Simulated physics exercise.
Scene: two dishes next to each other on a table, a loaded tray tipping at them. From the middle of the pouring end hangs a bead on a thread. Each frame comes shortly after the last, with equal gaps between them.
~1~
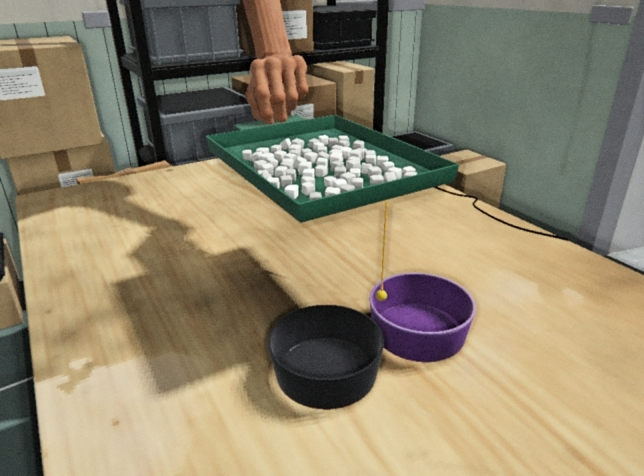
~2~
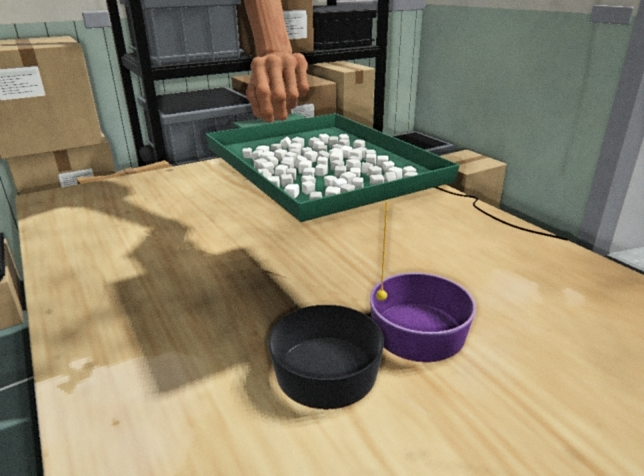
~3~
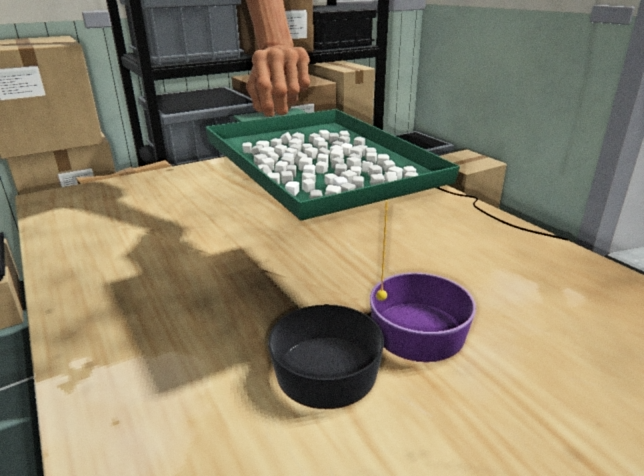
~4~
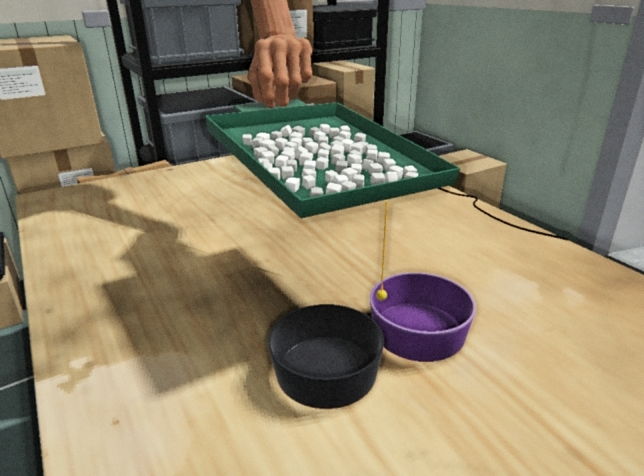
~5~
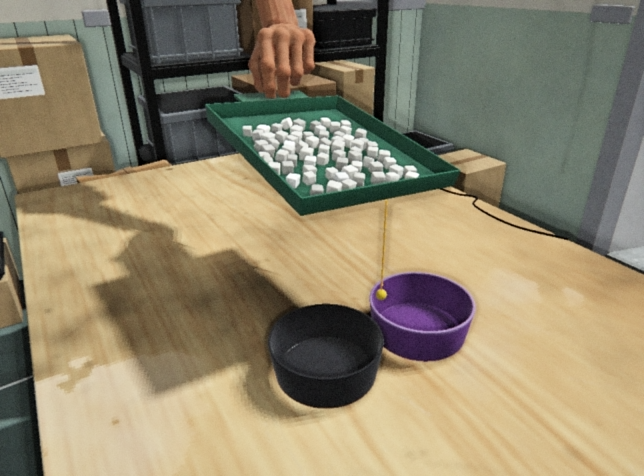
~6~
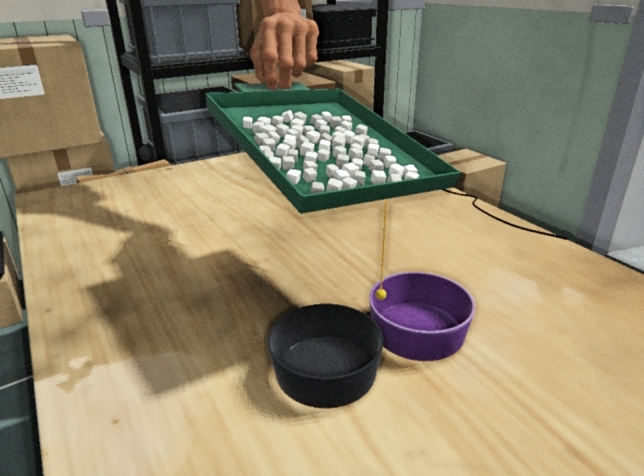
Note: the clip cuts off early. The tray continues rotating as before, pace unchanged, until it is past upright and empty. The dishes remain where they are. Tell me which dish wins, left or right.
The dish that wins is the right one.
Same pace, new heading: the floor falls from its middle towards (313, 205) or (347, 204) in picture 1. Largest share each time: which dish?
The leftmost dish, then the leftmost dish.
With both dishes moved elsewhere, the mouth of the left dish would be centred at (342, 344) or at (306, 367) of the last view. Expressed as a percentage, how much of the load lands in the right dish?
Close to 60 in a hundred, then close to 30 in a hundred.
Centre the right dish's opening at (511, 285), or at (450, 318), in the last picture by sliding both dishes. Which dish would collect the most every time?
The dish to the left; the dish to the right.
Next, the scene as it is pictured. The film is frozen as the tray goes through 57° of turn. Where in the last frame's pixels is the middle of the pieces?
In the last view, the load is centred near (396, 153).
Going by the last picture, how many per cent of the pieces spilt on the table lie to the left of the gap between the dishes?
I'd put it at close to 0 per cent.
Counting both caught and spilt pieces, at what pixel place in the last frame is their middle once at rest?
It settles centred around (478, 351).
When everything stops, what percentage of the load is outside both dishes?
Roughly 70 in a hundred.
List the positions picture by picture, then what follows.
The first picture shows corners of the pouring end at (300, 203) and (456, 164), level; middle of the load at (322, 164), sugar cubes; left dish at (357, 388); right dish at (456, 342); bead on its thread at (381, 296).
The second picture shows corners of the pouring end at (300, 202) and (457, 165), level; middle of the load at (323, 163).
The third picture shows corners of the pouring end at (301, 201) and (457, 166), tipped barely, lowest at the right corner; middle of the load at (323, 160).
The fourth picture shows corners of the pouring end at (302, 199) and (458, 168), tipped a little, lowest at the right corner; middle of the load at (323, 156).
The fifth picture shows corners of the pouring end at (303, 197) and (458, 169), tipped a little, lowest at the right corner; middle of the load at (324, 151).
The sixth picture shows corners of the pouring end at (304, 195) and (458, 171), tipped a little, lowest at the right corner; middle of the load at (324, 147); left dish at (357, 387); right dish at (456, 341).
Soon after the last picture, tray tipped steeply; all on the tray.
A little later, tray tipped right over; all on the tray.
Later still, tray tipped past a quarter turn; about a third in the right dish; about two thirds outside both.
At rest, tray tipped past a quarter turn; none in the left dish; about a third in the right dish; about two thirds outside both.
